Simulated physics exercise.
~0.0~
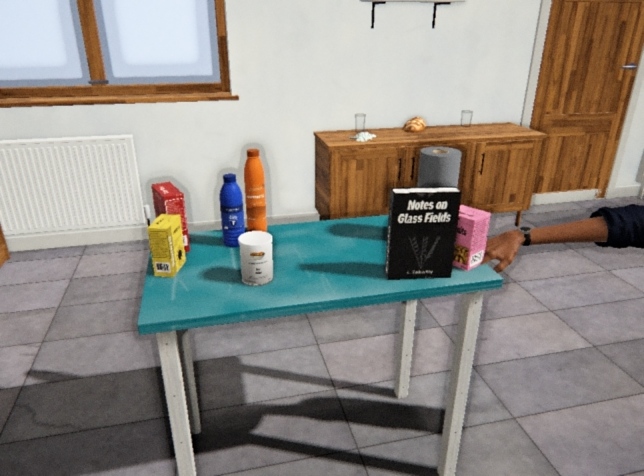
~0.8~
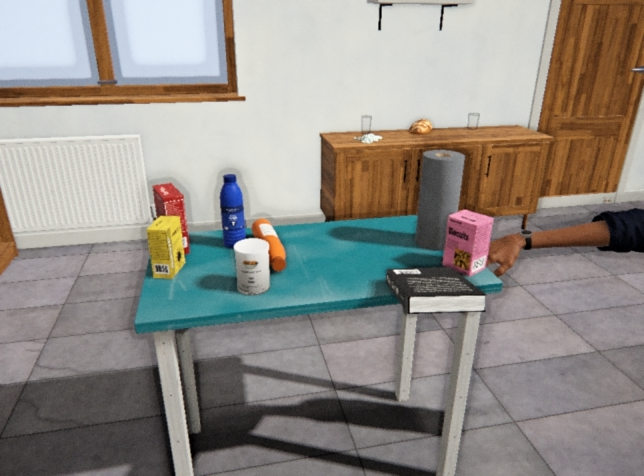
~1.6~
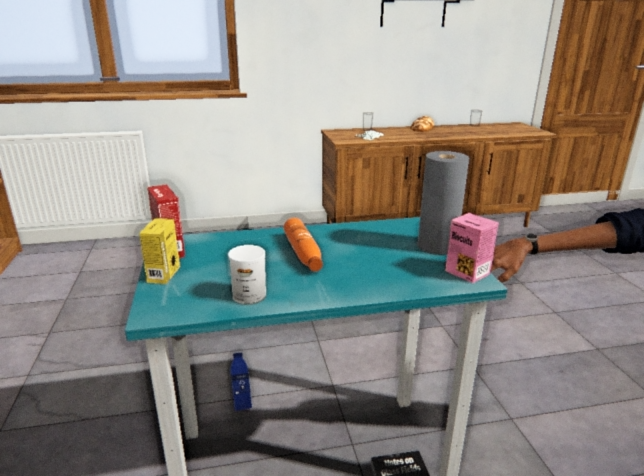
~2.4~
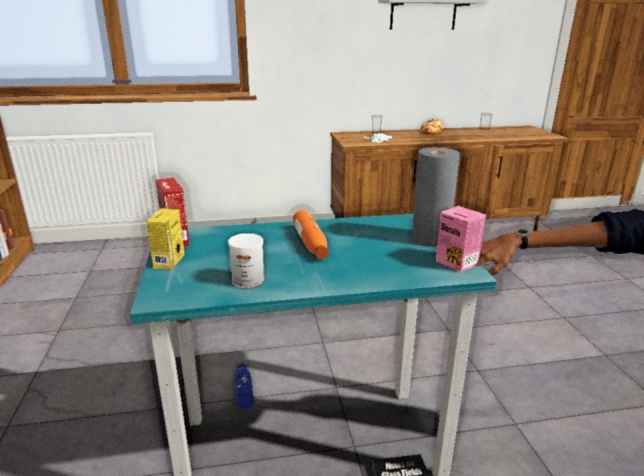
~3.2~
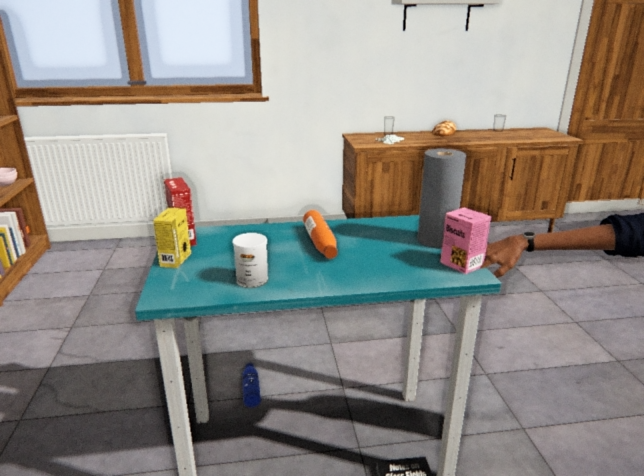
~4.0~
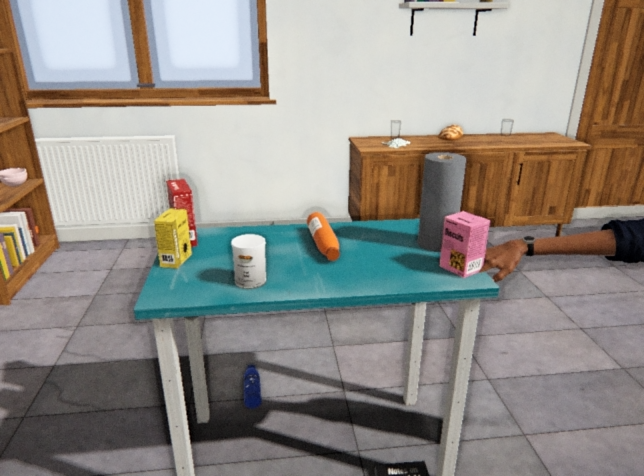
The clip shows a hand at the edge of a teal side table as an orange bottle topples and a black book tips over the front edge. The book and a blue bottle end up lying on the floor, while the orange bottle stays on its side among five upright items.
